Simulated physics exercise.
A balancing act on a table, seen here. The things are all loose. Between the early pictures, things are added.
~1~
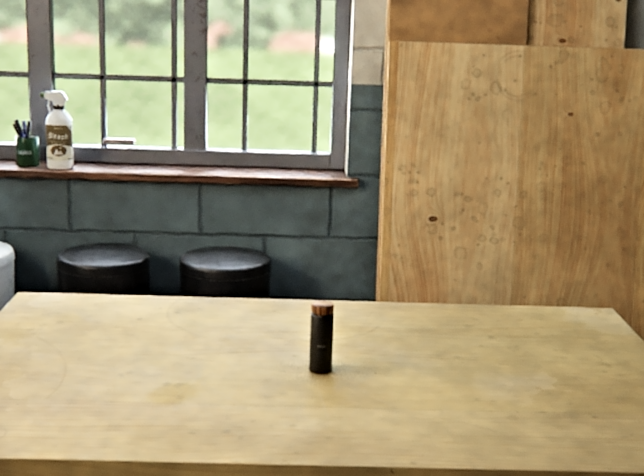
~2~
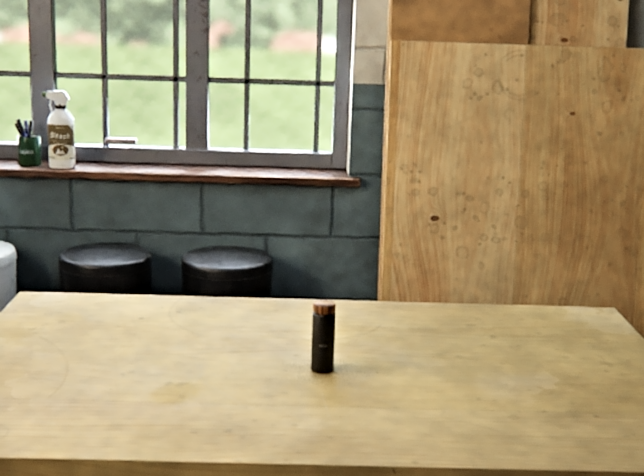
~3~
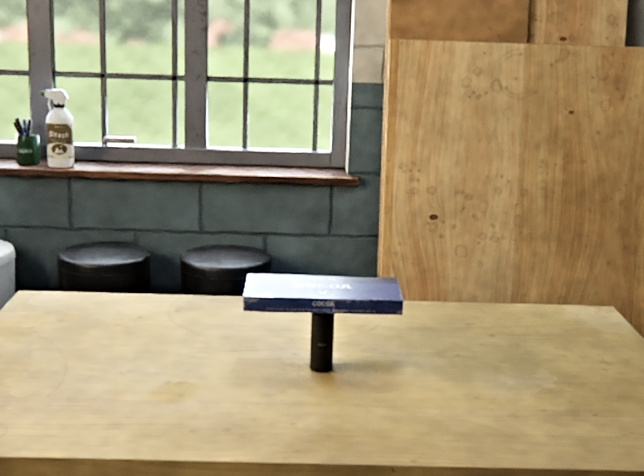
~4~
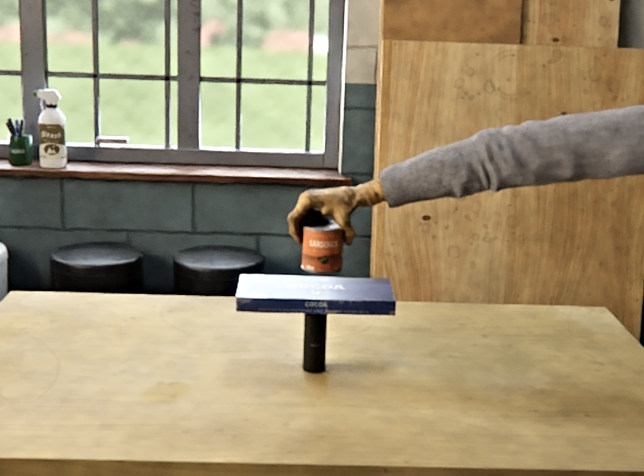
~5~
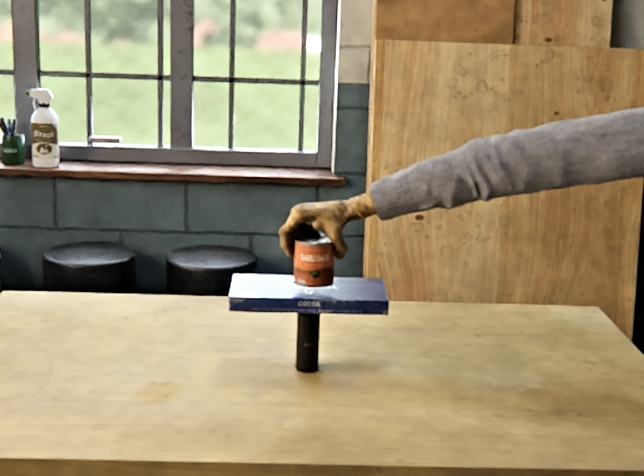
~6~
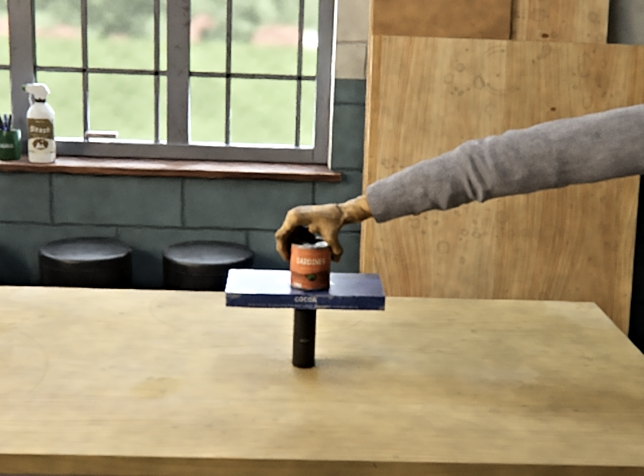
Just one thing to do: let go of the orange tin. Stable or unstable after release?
Stable.
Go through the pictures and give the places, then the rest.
The last thing is not in view yet; black shaker (322, 337), in the first picture.
The last thing is not in view yet; black shaker (323, 337), in the second picture.
The last thing is not in view yet; black shaker (322, 335), in the third picture.
Coming down; orange tin (323, 247); black shaker (315, 336), in the fourth picture.
Coming down; orange tin (314, 260); black shaker (308, 336), in the fifth picture.
In place under the hand; orange tin (310, 264); black shaker (304, 331), in the sixth picture.
Then, 0.30 s after the last picture, nothing has stirred.
Then, 0.70 s after the last picture, orange tin resting near (310, 264).
At rest, all 3 in place. Seen from the same camera at the end, orange tin near (310, 264). The stack stays up.
